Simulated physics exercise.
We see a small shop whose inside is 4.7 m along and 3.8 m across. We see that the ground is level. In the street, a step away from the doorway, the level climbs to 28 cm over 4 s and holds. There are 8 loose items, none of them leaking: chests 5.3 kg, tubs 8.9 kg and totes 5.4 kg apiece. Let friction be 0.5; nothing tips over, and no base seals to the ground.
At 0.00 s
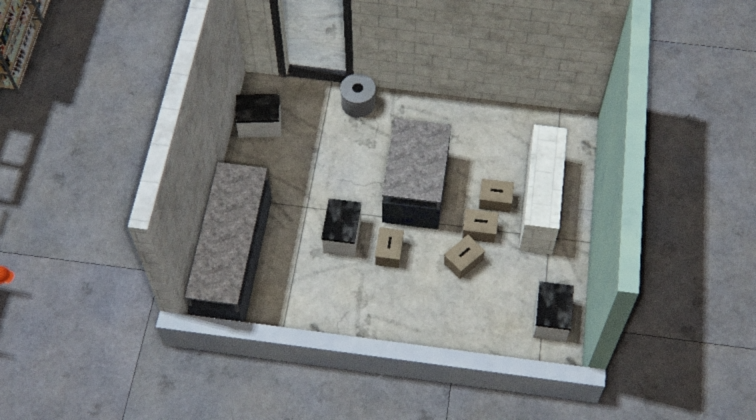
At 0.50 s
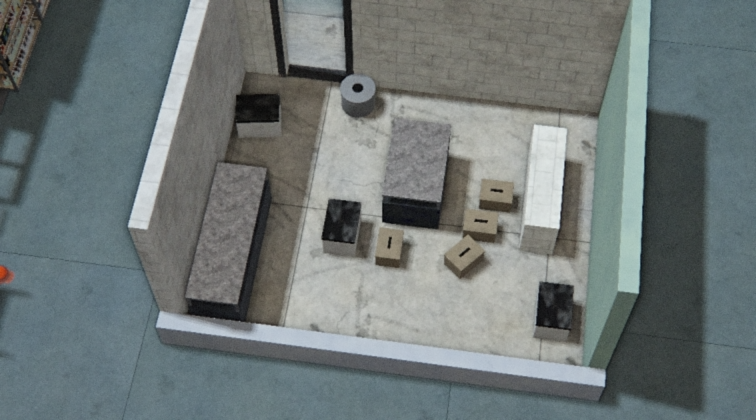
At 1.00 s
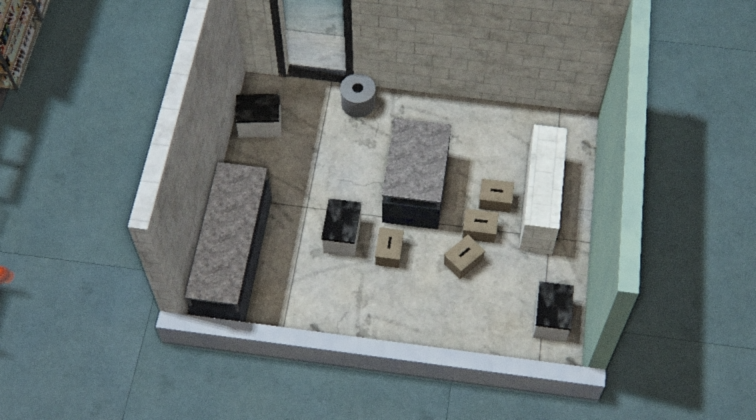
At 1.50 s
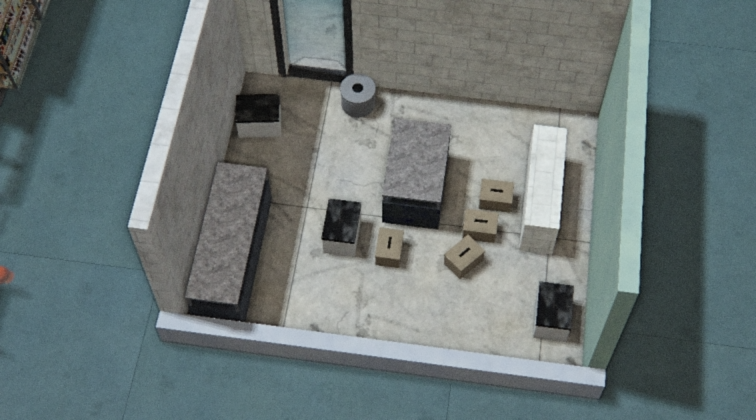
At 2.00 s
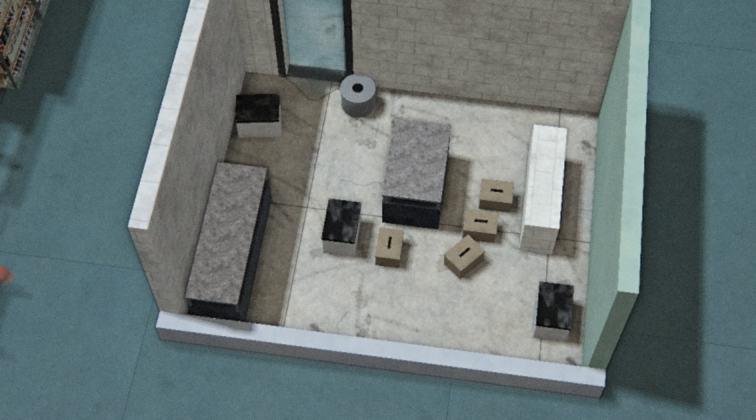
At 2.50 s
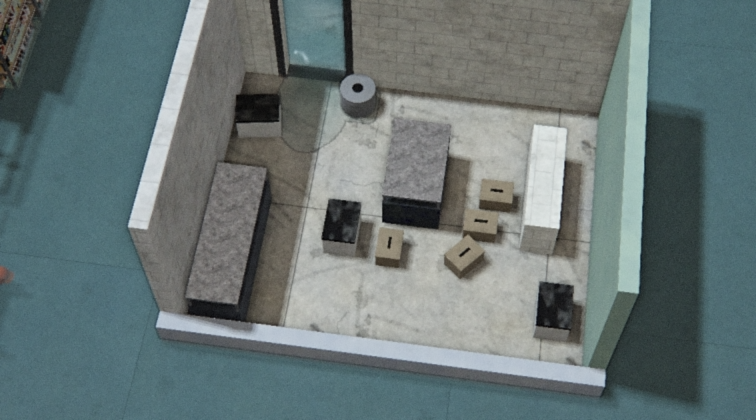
Small roofless shop with counters and boxes standing still as bluish water spreads over the street outside and begins seeping through the doorway.
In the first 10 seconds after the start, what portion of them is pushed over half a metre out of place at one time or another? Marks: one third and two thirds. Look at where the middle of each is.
Most likely a middling share gets moved that far.
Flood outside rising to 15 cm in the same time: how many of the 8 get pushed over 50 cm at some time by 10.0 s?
Count: 2.
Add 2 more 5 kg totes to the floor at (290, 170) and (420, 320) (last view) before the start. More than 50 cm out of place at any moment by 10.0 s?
First one exceeds it, second one exceeds it.
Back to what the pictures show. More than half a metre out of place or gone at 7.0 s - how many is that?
By that time the total stands at 2.
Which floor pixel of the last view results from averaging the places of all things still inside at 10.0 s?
The centre sits near (466, 226).
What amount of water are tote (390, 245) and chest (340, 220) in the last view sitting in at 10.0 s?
I'd estimate 5 cm for the first and 6 cm for the second.
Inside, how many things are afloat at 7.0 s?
Then: 2.
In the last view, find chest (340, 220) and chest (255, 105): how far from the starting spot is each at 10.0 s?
Net displacement, in order: 200 cm; 300 cm.
After 3.5 s 0 of 8 are over 50 cm from their spots; 0 afloat.
After 4.5 s 1 of 8 are over 50 cm from their spots; 1 afloat.
After 7.0 s 2 of 8 are over 50 cm from their spots; 2 afloat.
After 10.0 s 4 of 8 are over 50 cm from their spots, and 4 have been at some point; 4 afloat.
